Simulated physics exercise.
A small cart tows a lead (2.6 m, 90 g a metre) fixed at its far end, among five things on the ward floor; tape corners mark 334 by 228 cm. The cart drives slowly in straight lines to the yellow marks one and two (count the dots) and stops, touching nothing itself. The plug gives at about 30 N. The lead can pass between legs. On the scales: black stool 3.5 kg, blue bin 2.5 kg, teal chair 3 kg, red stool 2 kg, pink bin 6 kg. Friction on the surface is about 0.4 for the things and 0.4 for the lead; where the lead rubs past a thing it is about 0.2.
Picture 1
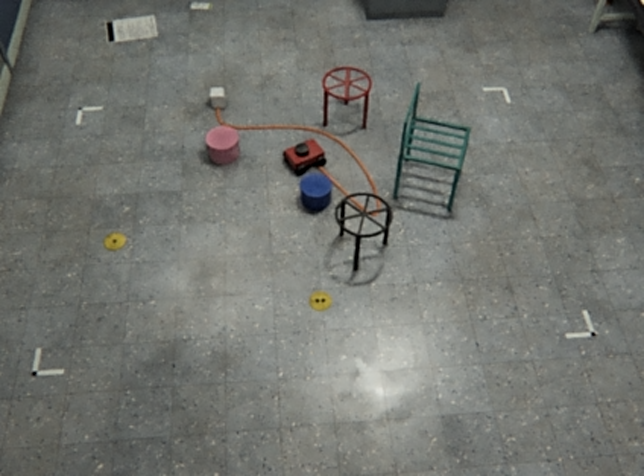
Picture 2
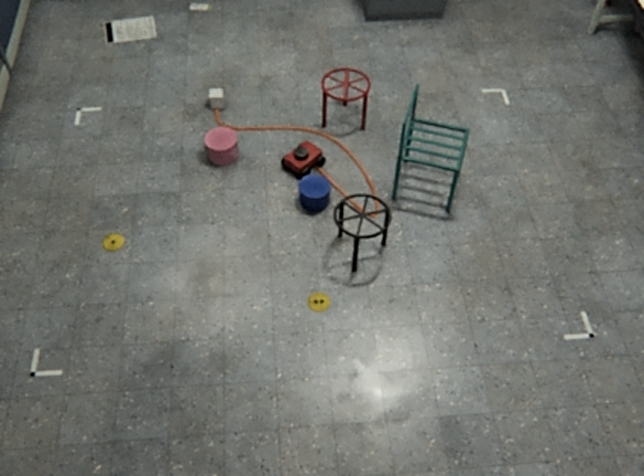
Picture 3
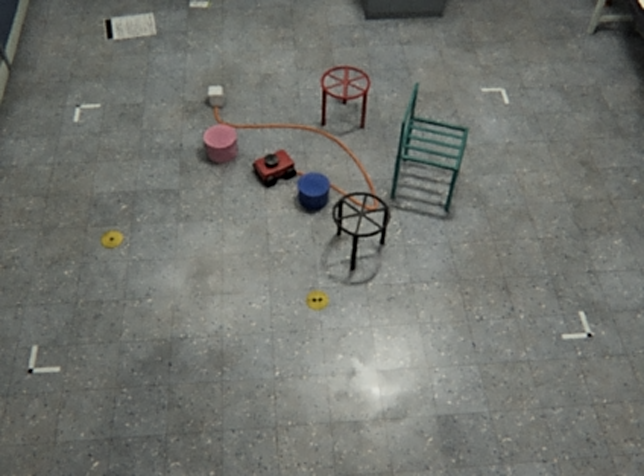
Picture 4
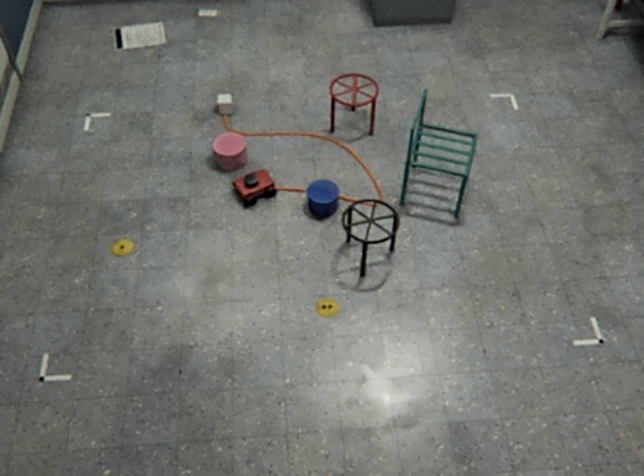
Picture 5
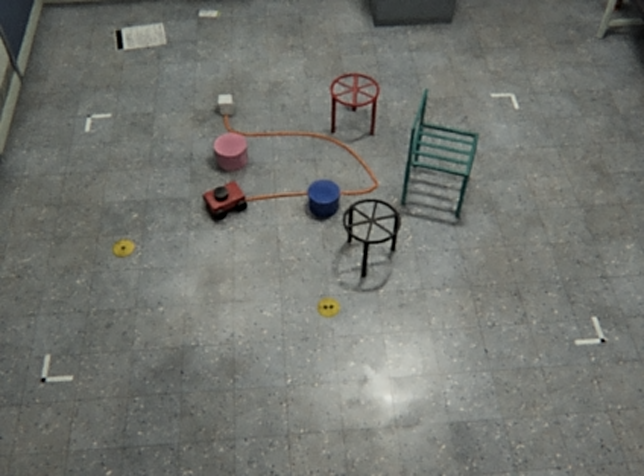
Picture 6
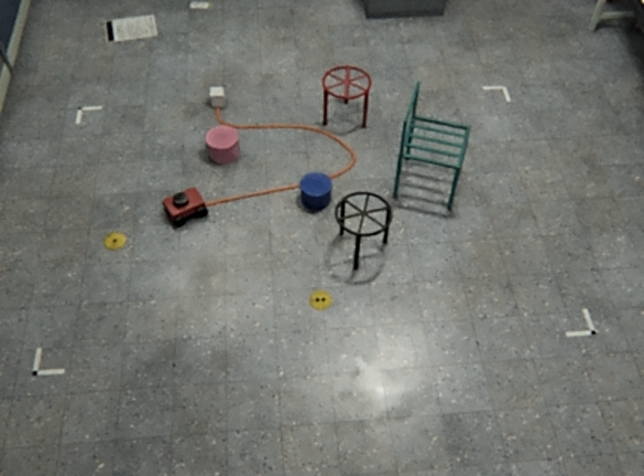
Small red cart towing an orange lead moves left past a blue bin, the line drawing in from around the black stool.
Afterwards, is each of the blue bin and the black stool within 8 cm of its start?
The blue bin stays put, the black stool keeps its place.
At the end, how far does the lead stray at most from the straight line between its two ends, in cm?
About 50 cm.
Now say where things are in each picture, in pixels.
Shows, blue bin (316, 185); black stool (364, 213); marks (115, 242) (320, 301); lead runs through (222, 124) (293, 127) (352, 153); cart (311, 158), in the first picture.
Shows, lead runs through (221, 125) (351, 154); cart (308, 160), in the second picture.
Shows, lead runs through (221, 122) (350, 153); cart (281, 169), in the third picture.
Shows, lead runs through (230, 130) (359, 160) (300, 190); cart (261, 188), in the fourth picture.
Shows, lead runs through (231, 131) (360, 160) (271, 196); cart (232, 201), in the fifth picture.
Shows, blue bin (316, 184); black stool (364, 212); lead runs through (222, 123) (293, 126) (352, 152) (231, 199); cart (193, 207), in the sixth picture.
Next, cart at (121, 237), lead slack at the fixed end; nothing else has moved.
Then, cart at (181, 259), lead slack at the fixed end; nothing else has moved.
After that, cart at (256, 280), lead slack at the fixed end; nothing else has moved.
Later, cart at (320, 298), lead slack at the fixed end; nothing else has moved.
At the end, cart at (320, 298), lead slack at the fixed end; black stool 0 cm off its start at (364, 212), blue bin 0 cm off its start at (316, 184).
